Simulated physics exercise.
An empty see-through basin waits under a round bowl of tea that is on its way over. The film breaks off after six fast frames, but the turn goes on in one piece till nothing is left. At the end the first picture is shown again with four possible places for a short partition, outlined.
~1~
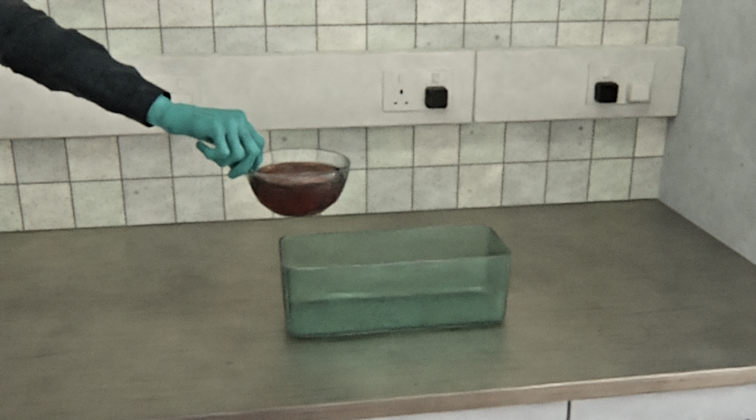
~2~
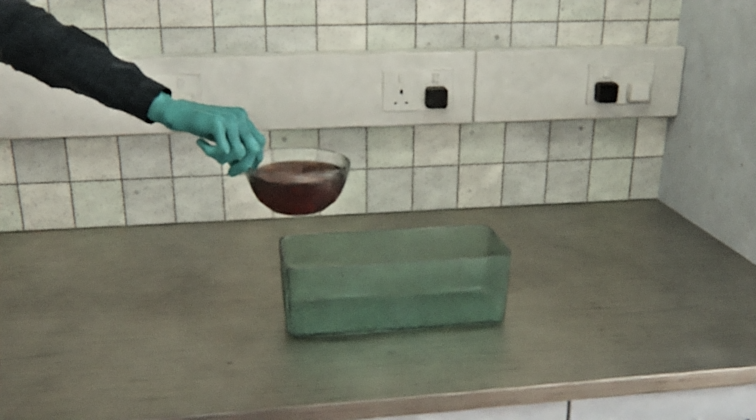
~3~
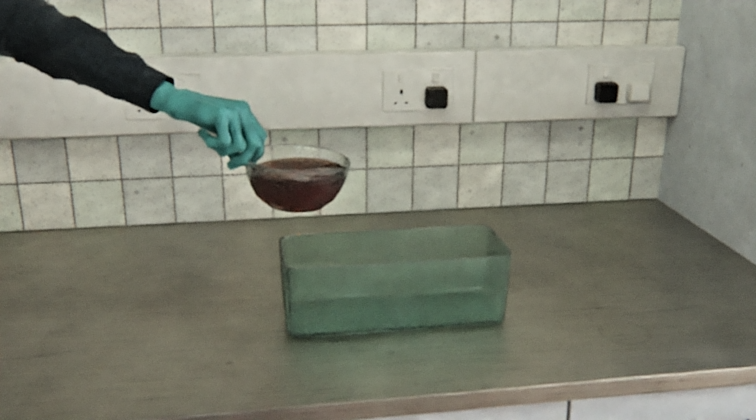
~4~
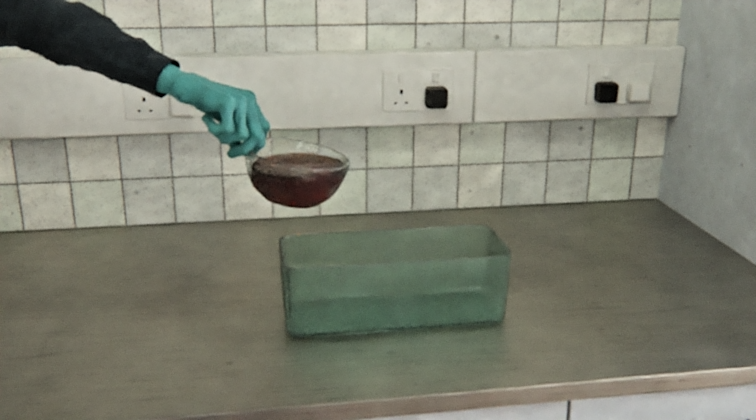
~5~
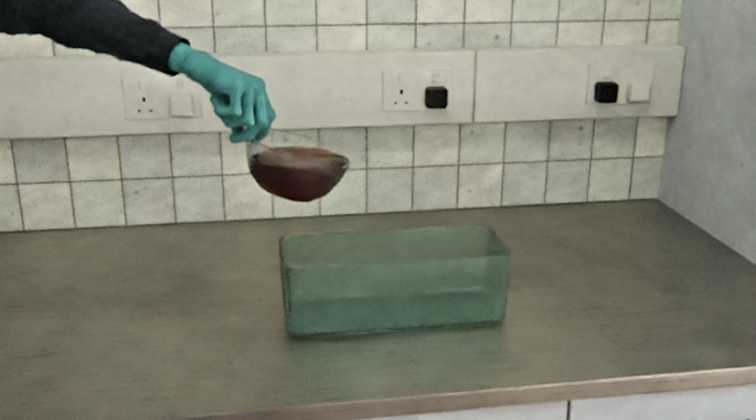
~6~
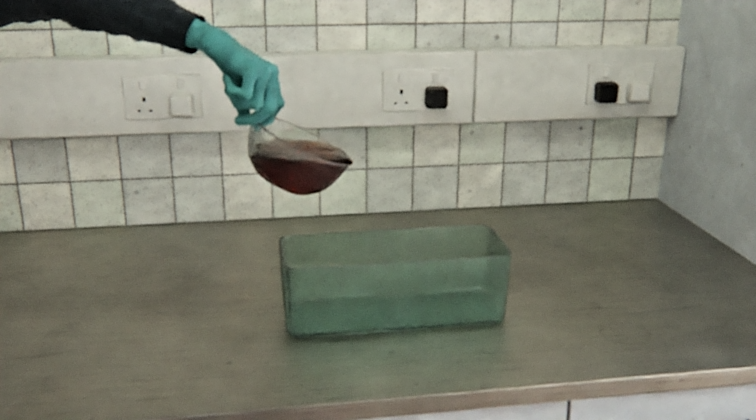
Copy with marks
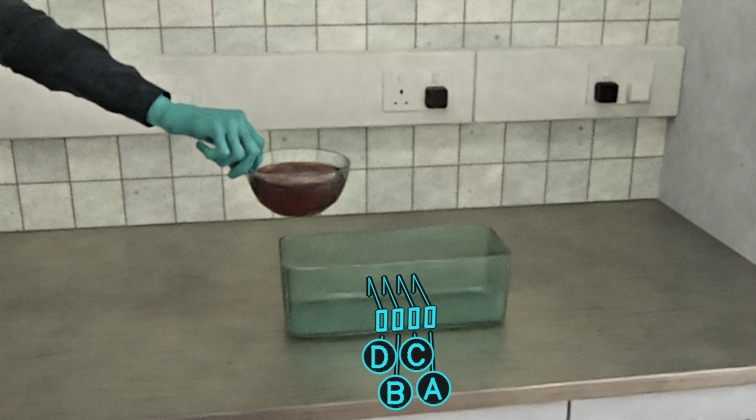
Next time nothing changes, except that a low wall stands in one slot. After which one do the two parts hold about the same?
The best position is A.
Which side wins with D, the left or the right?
More ends on the right.
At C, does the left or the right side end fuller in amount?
The right side.
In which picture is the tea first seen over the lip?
Picture 6.
On the marked copy, A at (430, 332); B at (398, 334); C at (414, 333); D at (382, 335).
For position A, about 45 % ends left of the wall and 54 % right of it.
For position B, about 15 % ends left of the wall and 84 % right of it.
For position C, about 22 % ends left of the wall and 77 % right of it.
For position D, about 11 % ends left of the wall and 88 % right of it.
